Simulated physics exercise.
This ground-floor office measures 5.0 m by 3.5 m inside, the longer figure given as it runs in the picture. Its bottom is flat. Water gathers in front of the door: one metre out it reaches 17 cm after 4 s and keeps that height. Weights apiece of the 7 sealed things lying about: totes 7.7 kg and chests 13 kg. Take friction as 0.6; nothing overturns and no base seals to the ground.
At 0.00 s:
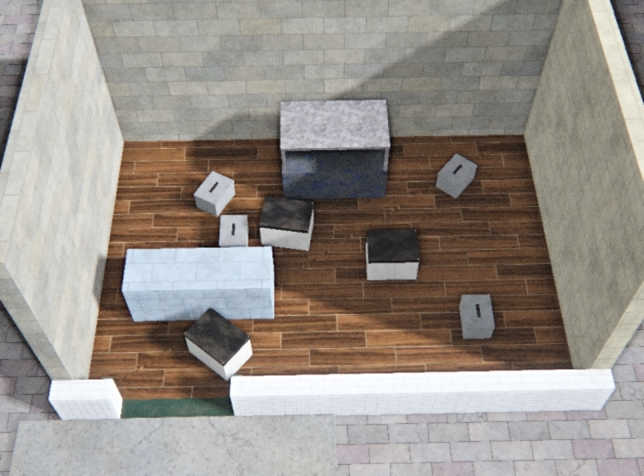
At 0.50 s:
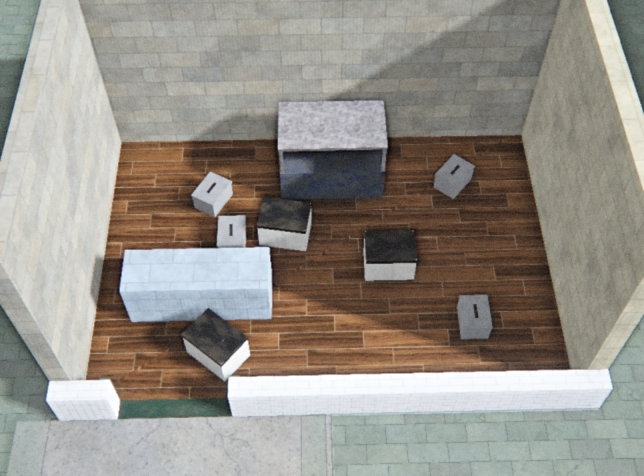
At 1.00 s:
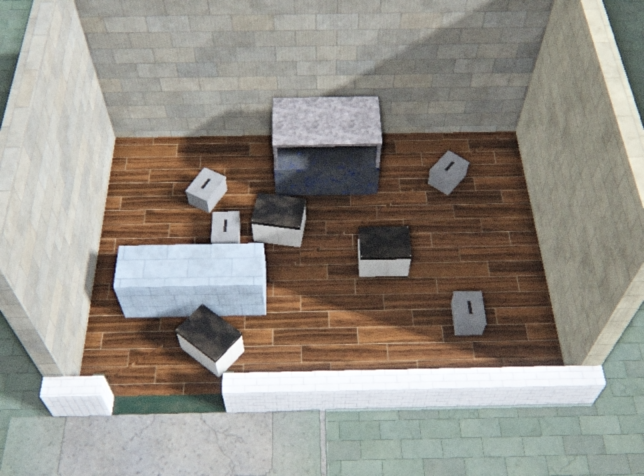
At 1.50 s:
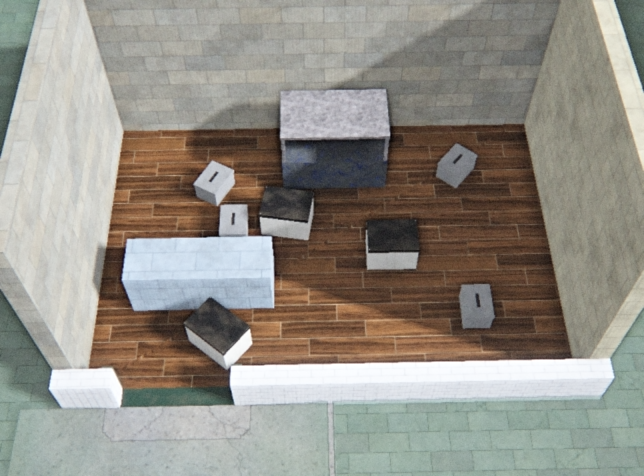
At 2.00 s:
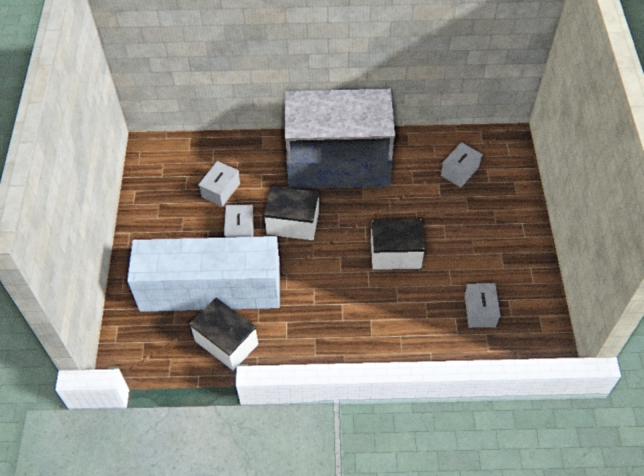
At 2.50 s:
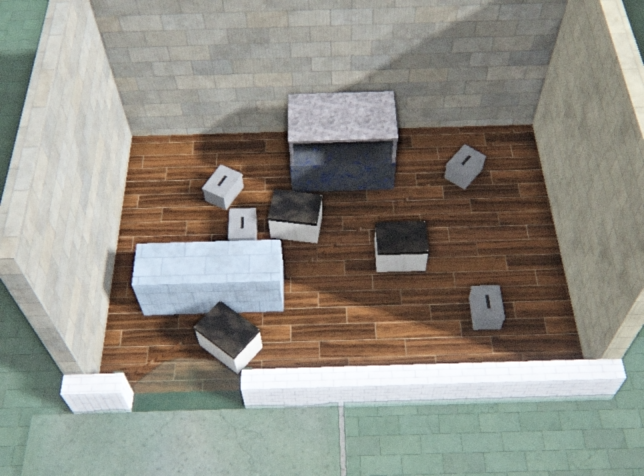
A roofless ground-floor office with pale block walls and a brown plank floor is seen from high above its low white front wall. A pale blue block sits at left, a grey-topped dark unit by the back wall, with three black-topped white boxes and three small grey ones around them. The objects stay put while the view shifts slightly, the paving outside turns green, and a little water finally shows inside the doorway.
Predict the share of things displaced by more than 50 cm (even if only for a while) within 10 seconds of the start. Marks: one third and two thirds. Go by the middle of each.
It is less than a third.
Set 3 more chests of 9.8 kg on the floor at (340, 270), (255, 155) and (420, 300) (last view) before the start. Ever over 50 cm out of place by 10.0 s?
In that order: Under, less, more.
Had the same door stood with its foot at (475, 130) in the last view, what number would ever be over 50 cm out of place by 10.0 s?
In that case 3 of them.
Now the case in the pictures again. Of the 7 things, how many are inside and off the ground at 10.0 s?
0 of them.
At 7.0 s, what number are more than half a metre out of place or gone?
1 of them.
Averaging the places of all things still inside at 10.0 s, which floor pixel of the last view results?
Around (365, 244).
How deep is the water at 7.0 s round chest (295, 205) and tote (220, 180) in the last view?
Roughly 0 and 2 cm.
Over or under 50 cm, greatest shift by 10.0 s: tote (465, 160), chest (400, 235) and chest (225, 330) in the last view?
In that order: Short of it, less, past it.
After 3.5 s 0 of 7 are over 50 cm from their spots; 0 afloat.
After 4.5 s 0 of 7 are over 50 cm from their spots; 0 afloat.
After 7.0 s 1 of 7 are over 50 cm from their spots; 0 afloat.
After 10.0 s 1 of 7 are over 50 cm from their spots, and 1 have been at some point; 0 afloat.
